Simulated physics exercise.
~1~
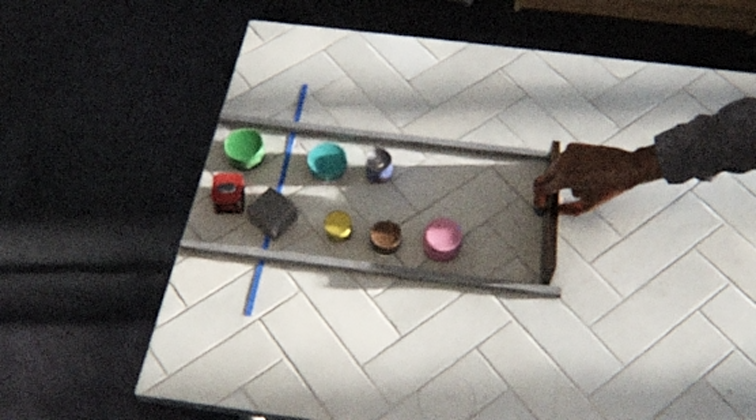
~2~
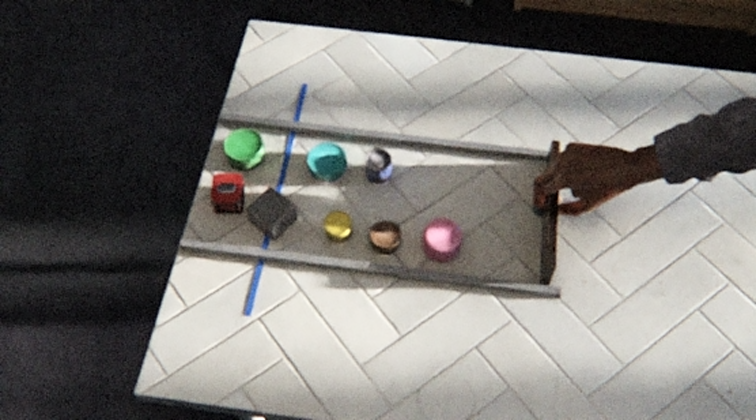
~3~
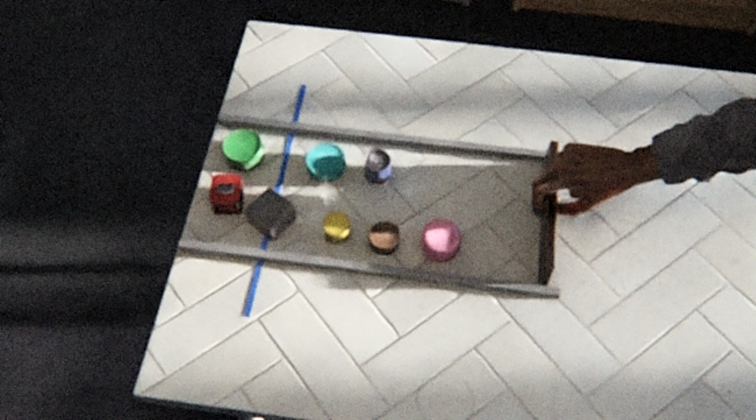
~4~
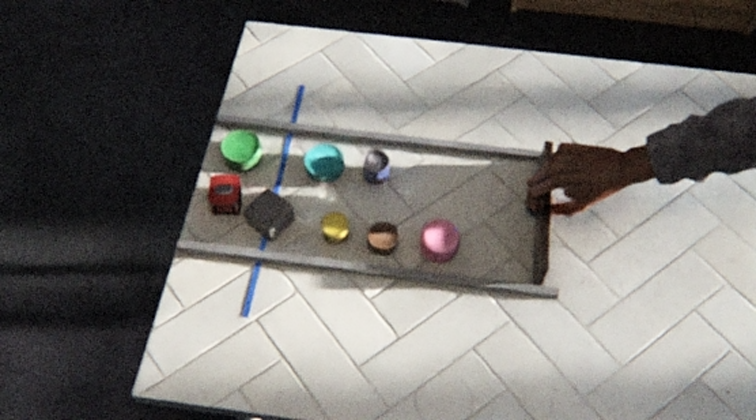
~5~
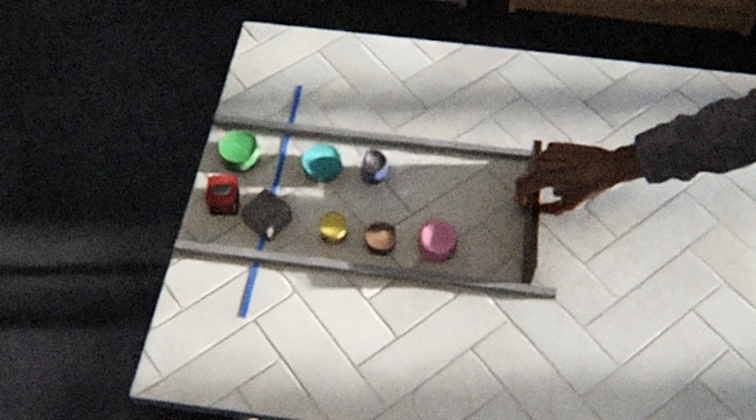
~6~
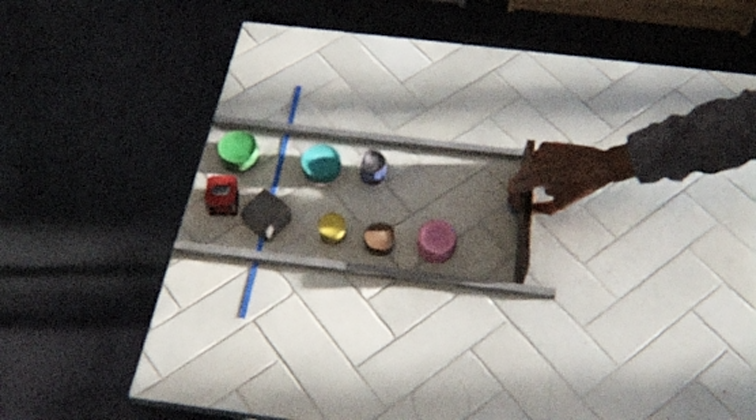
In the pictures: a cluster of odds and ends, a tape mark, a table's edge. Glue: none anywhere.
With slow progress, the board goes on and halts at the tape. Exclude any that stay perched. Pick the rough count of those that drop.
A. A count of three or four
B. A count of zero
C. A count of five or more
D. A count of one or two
A count of one or two (D).
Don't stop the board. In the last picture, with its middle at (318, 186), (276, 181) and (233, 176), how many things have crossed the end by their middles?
0; 1; 5.
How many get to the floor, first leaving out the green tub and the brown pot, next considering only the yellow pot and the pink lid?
That gives 0 in the first case, then 1 in the second.
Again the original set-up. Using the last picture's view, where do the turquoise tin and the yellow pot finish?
The turquoise tin ends at (235, 153) and the yellow pot at (216, 232).
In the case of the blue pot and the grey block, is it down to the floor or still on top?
The blue pot stays put, and the grey block stays put.
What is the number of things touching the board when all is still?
That makes 3.
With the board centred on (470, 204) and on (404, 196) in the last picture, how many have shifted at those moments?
So far 0, and 3 at the second.
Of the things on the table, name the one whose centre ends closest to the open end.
Answer: The red case.
A little later, none off yet; red case at rest near (223, 196); green tub at rest near (239, 152); grey block at rest near (266, 216).
Next, none off yet; red case at rest near (223, 196); green tub at rest near (239, 152); grey block moving near (262, 214).
Later still, none off yet; red case shifted about its own width near (207, 180); green tub moving near (230, 150); grey block shifted about its own width near (231, 202).
When it is over, the number that fall off is one or two; down, green tub.
